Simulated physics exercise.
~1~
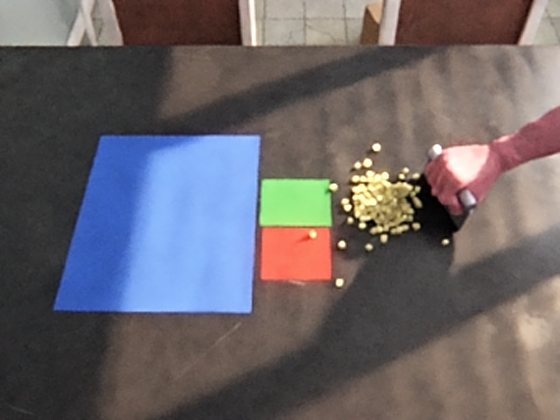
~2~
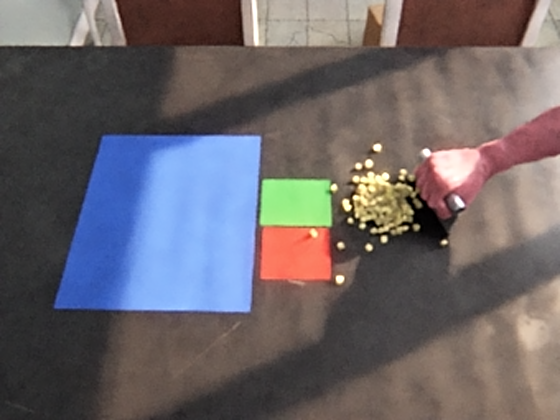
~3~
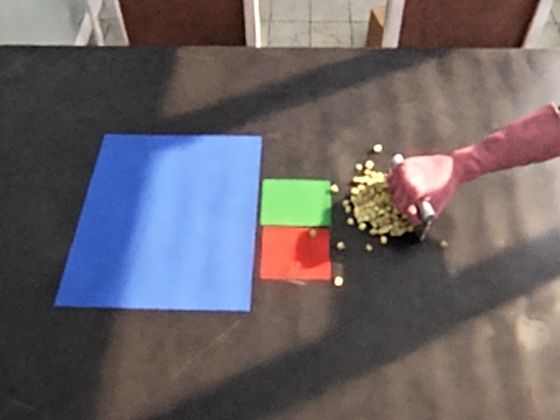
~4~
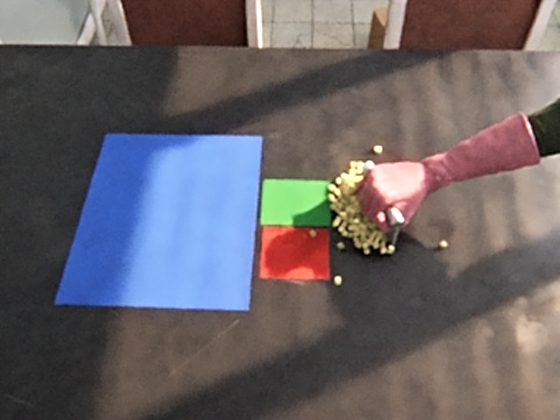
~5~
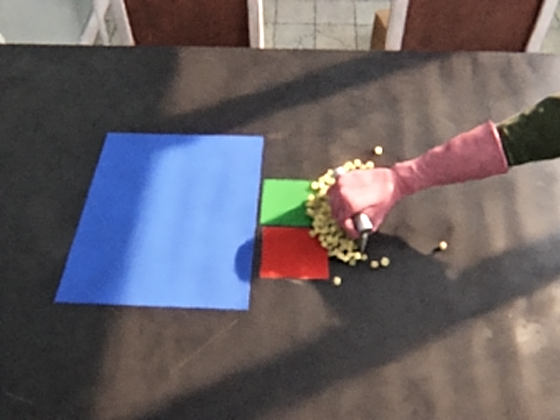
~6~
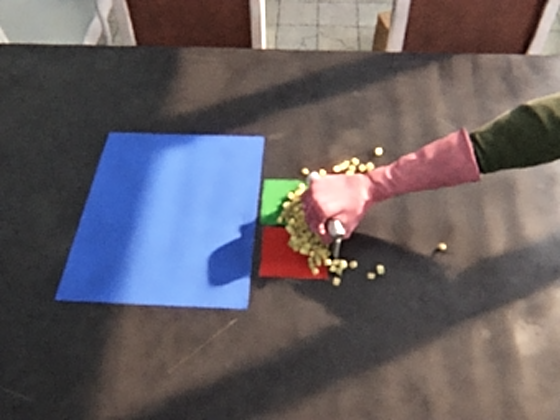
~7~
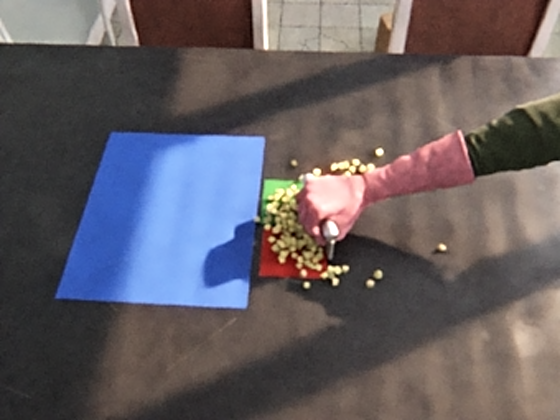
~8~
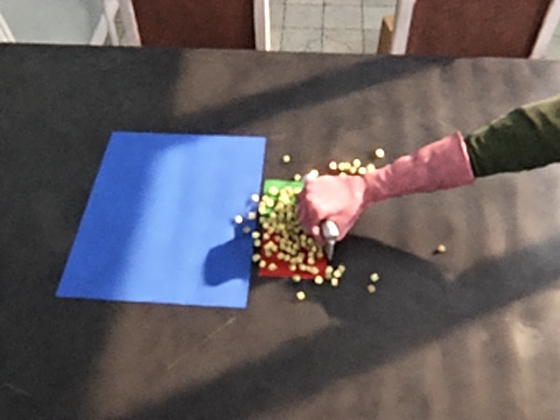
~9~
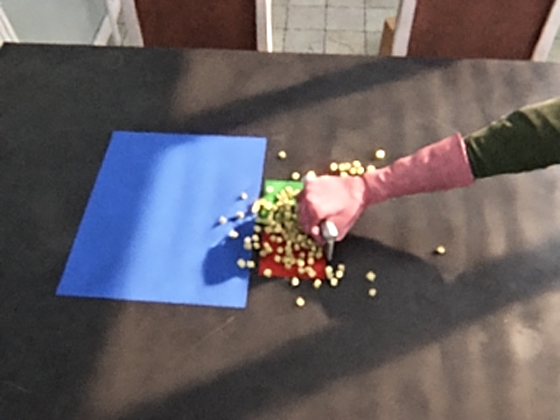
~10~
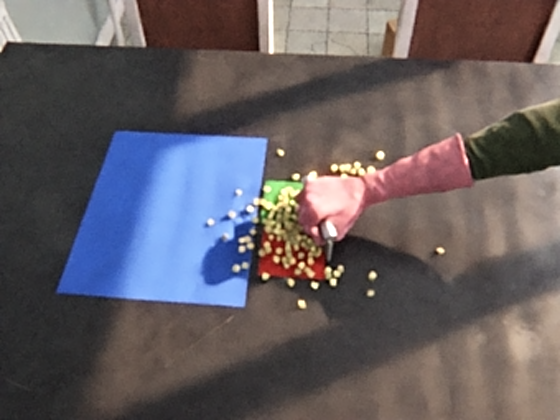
A hand in a pink sleeve pushed a heap of small yellowish cubes leftwards across a dark table with a scraper, then stopped, and the cubes spread over the green and red mats, with a few ending on the blue mat.
